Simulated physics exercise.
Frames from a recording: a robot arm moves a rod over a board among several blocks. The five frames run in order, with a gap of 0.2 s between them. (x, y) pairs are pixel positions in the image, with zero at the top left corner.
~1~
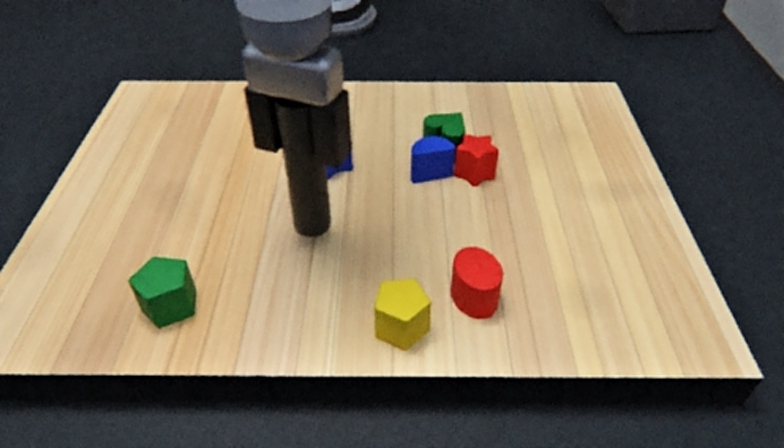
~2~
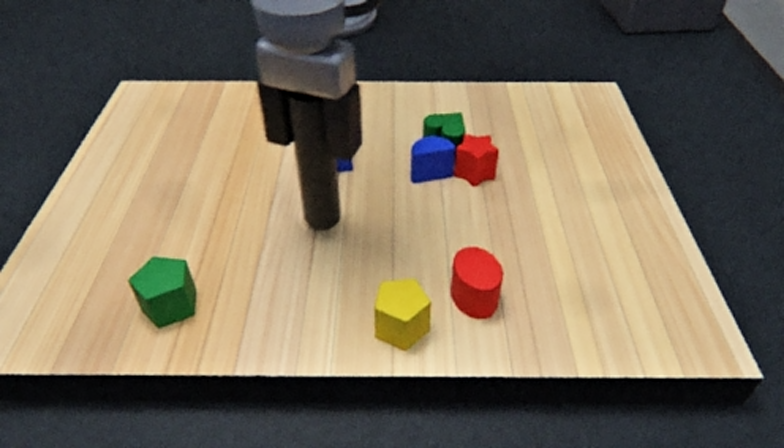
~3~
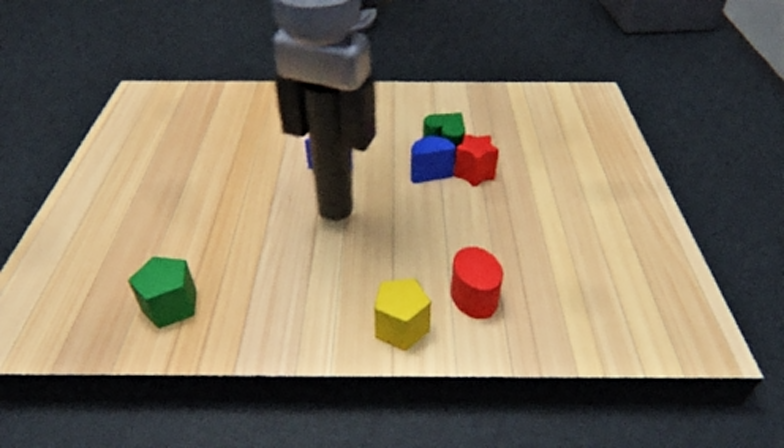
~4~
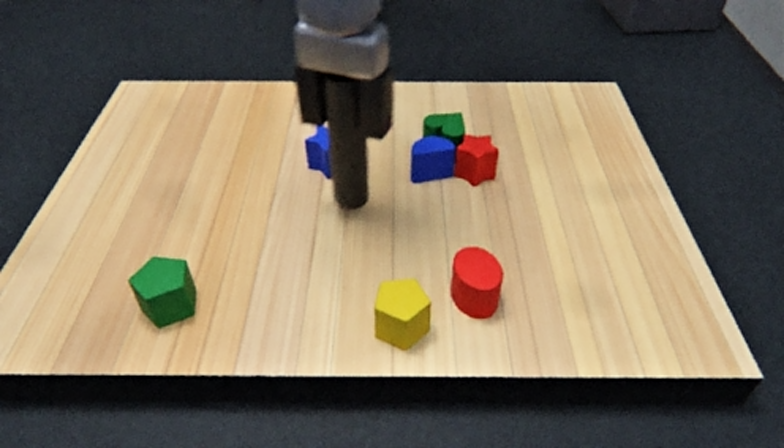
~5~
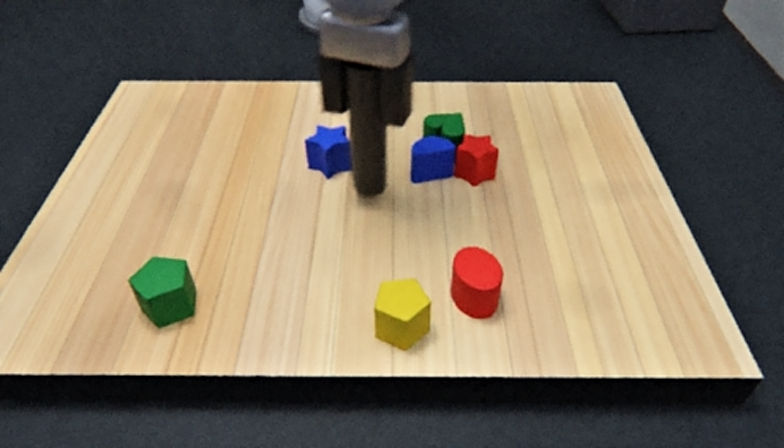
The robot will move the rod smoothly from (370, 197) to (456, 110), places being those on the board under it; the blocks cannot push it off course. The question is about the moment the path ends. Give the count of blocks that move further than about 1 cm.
1.
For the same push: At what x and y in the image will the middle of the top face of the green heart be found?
The centre of its top will be at (464, 113).
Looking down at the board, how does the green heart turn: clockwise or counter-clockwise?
Answer: With the clock.
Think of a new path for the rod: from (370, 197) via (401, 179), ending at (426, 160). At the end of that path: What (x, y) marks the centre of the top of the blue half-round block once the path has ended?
My prediction: (466, 134).
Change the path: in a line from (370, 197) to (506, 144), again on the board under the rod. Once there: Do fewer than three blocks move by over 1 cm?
No, that is not how it ends up.
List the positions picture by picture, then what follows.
The first frame shows rod's lower end at (313, 226); blue star block hidden; blue half-round block at (432, 144); green heart at (447, 122).
The second frame shows rod at (323, 219); blocks still.
The third frame shows rod at (336, 210); blocks still.
The fourth frame shows rod at (352, 200); blocks still.
The fifth frame shows rod at (370, 187); blue star block at (329, 136); blue half-round block at (432, 144); green heart at (447, 122).
The first path, step by step. One third of the way, rod at (403, 154); blue half-round block at (436, 143), turned 10° clockwise.
Two thirds of the way, rod at (432, 125); blue half-round block at (437, 143), turned 15° clockwise; green heart at (462, 114), turned 70° clockwise.
At the end, rod at (457, 100); blue star block still; blue half-round block at (437, 143), turned 15° clockwise; green heart at (464, 113), turned 80° clockwise.
